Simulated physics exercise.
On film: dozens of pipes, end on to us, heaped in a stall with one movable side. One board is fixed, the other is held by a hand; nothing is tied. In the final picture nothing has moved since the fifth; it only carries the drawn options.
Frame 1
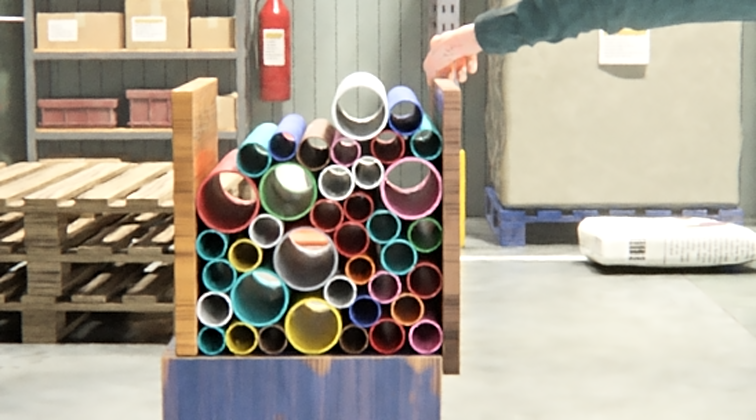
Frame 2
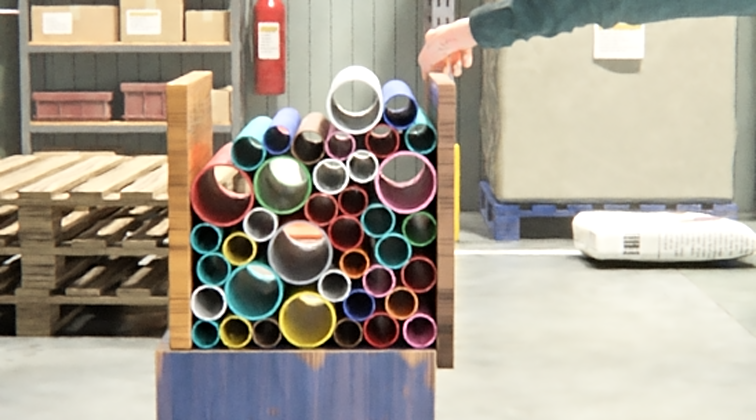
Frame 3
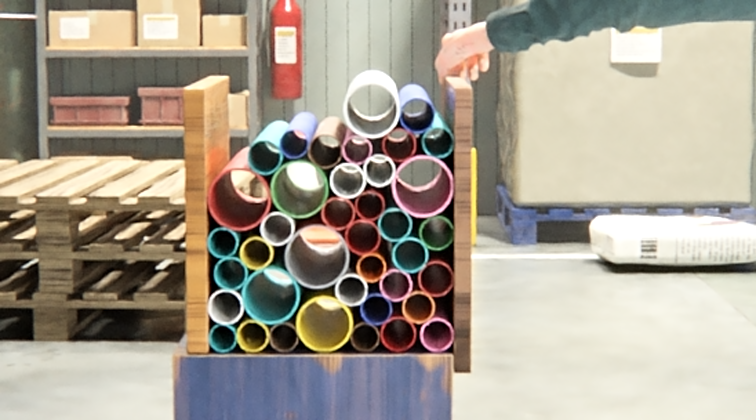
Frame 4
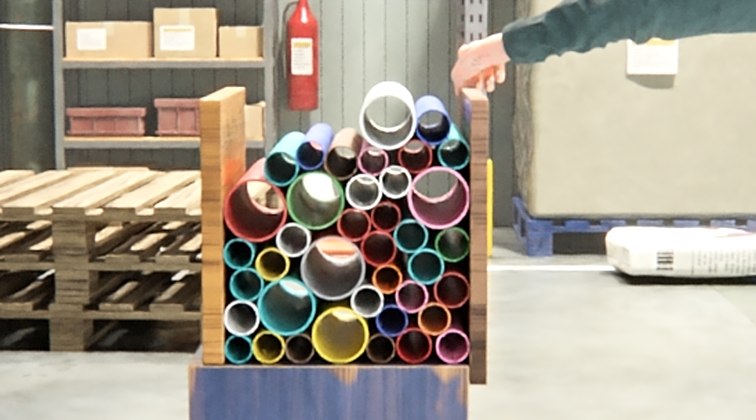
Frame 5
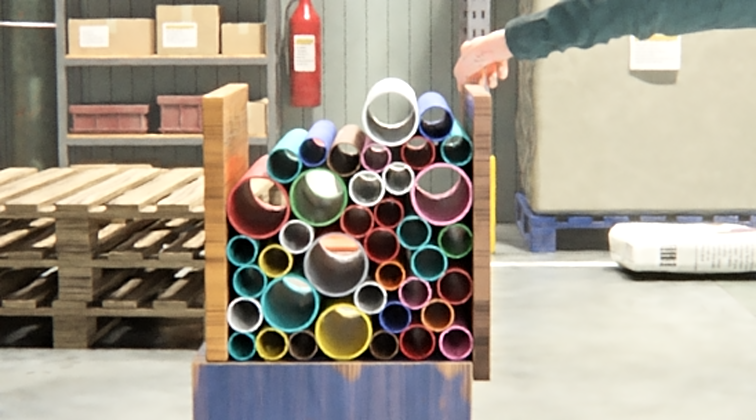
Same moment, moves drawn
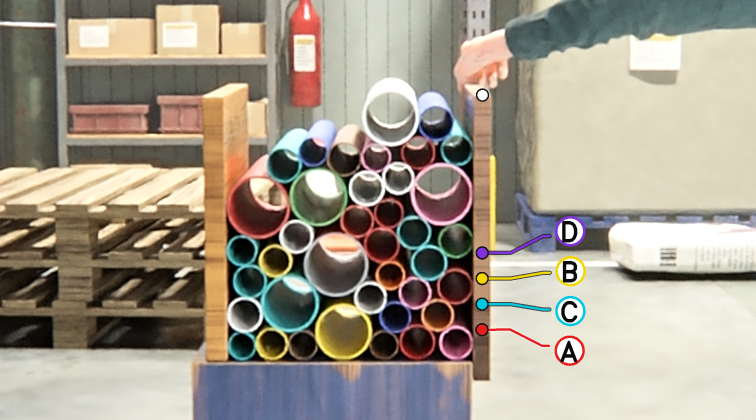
Hand resting on the right side board of a stall heaped with colourful pipes, the pipes staying still as the view shifts slightly.
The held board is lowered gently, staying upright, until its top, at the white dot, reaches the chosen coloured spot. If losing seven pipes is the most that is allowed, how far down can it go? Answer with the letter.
Mark D is as low as it can go.
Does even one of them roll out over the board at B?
At B: Yes.
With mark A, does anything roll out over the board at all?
At A: Yes.
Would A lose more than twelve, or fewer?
At A, more than twelve.
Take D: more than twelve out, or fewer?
At D, fewer than twelve.
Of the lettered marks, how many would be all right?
One of the four.
On the marked copy, A at (482, 329); B at (482, 278); C at (482, 304); D at (482, 253); the white dot at (483, 95).
Taking D. A third of the way, top of the board (473, 171).
Two thirds of the way, top of the board (473, 252).
When it is over, top of the board (473, 252), seven out over the board.
As for the rest, A more than seven out over the board; B more than seven out over the board; C more than seven out over the board.
